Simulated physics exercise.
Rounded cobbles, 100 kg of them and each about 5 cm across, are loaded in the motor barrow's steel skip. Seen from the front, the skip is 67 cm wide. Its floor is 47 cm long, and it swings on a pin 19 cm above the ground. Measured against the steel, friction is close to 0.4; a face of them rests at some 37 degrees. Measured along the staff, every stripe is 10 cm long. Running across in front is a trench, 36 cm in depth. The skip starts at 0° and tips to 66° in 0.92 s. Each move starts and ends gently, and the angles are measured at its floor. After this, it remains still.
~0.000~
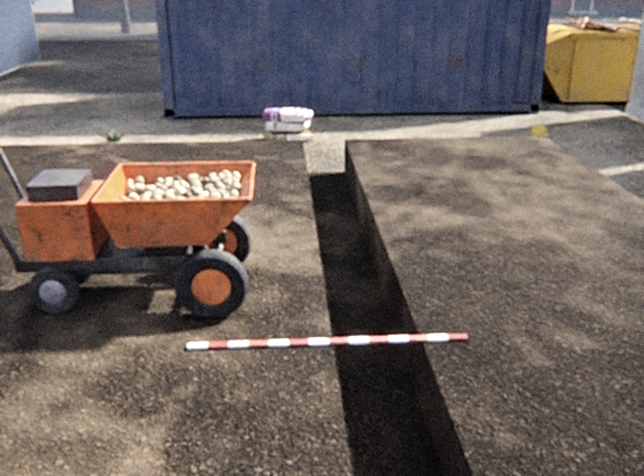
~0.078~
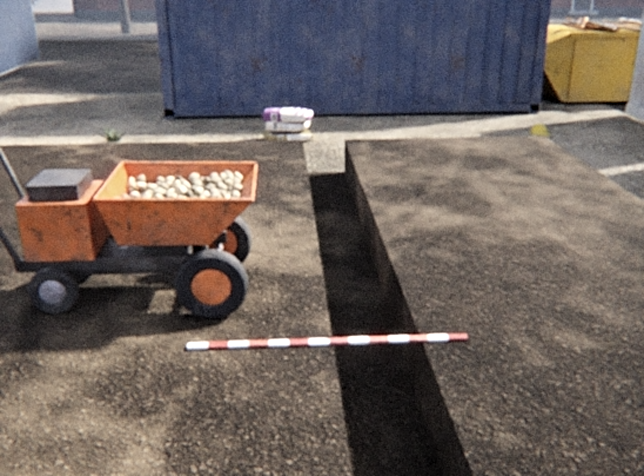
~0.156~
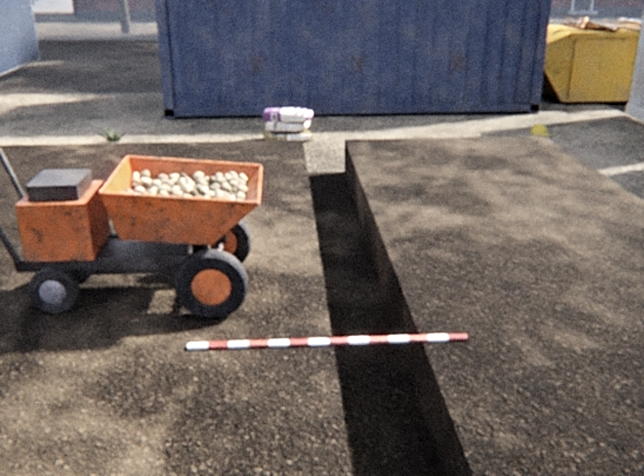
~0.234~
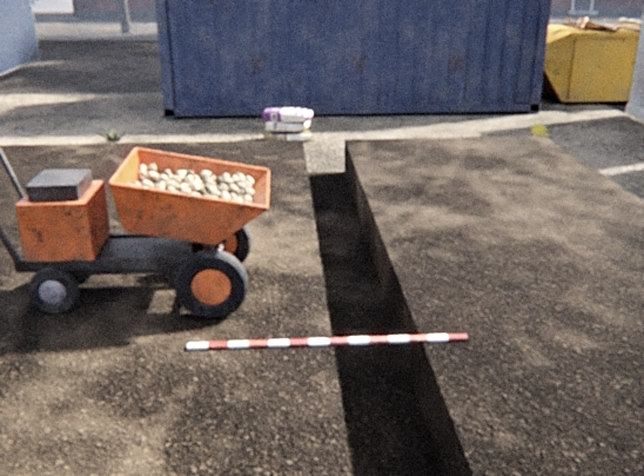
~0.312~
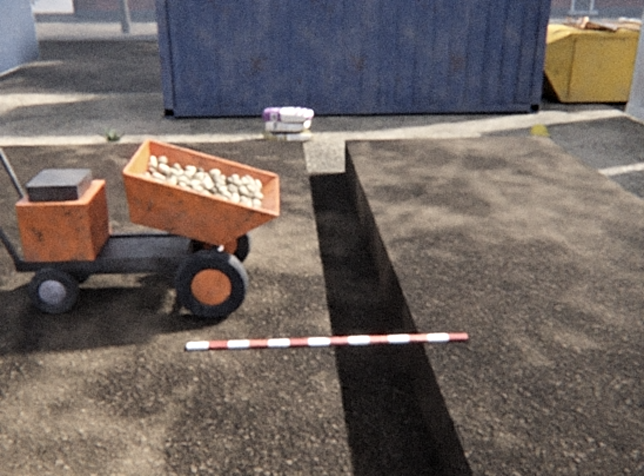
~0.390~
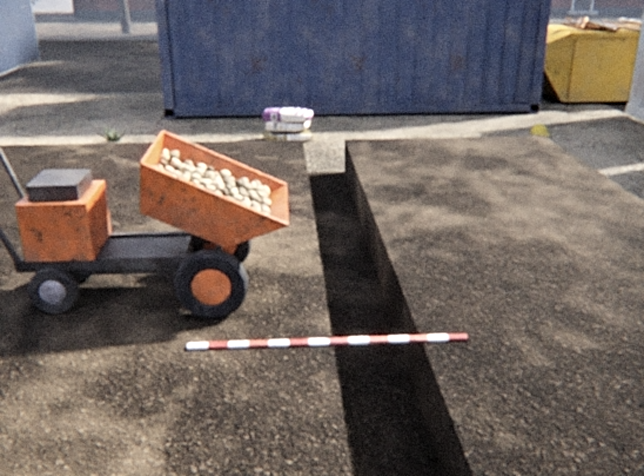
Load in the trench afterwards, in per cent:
100 %.
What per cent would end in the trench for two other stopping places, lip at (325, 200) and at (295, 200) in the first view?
The first start gives about 55 per cent, the second about 90.
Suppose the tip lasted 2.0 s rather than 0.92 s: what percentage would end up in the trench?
In that case some 100 per cent.
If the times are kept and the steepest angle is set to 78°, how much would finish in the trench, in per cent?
Around 80 per cent would finish in the trench.
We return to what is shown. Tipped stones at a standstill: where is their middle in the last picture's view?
The resting stones are centred at roughly (362, 331).
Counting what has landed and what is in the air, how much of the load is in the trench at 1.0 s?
By then, around 20 percent.
After 0.7 s the floor is at 56°; 100 % in the skip; the foremost stones are at (298, 241).
After 1.0 s the floor is at 66°; 76 % in the skip, 3 % short of the trench, 21 % in the trench; the foremost stones are at (359, 314).
After 1.4 s the floor is at 66°; 30 % in the skip, 3 % short of the trench, 67 % in the trench; the foremost stones are at (395, 327).
After 3.3 s the floor is at 66°; 0 % in the skip, 100 % in the trench; the foremost stones are at (395, 319).
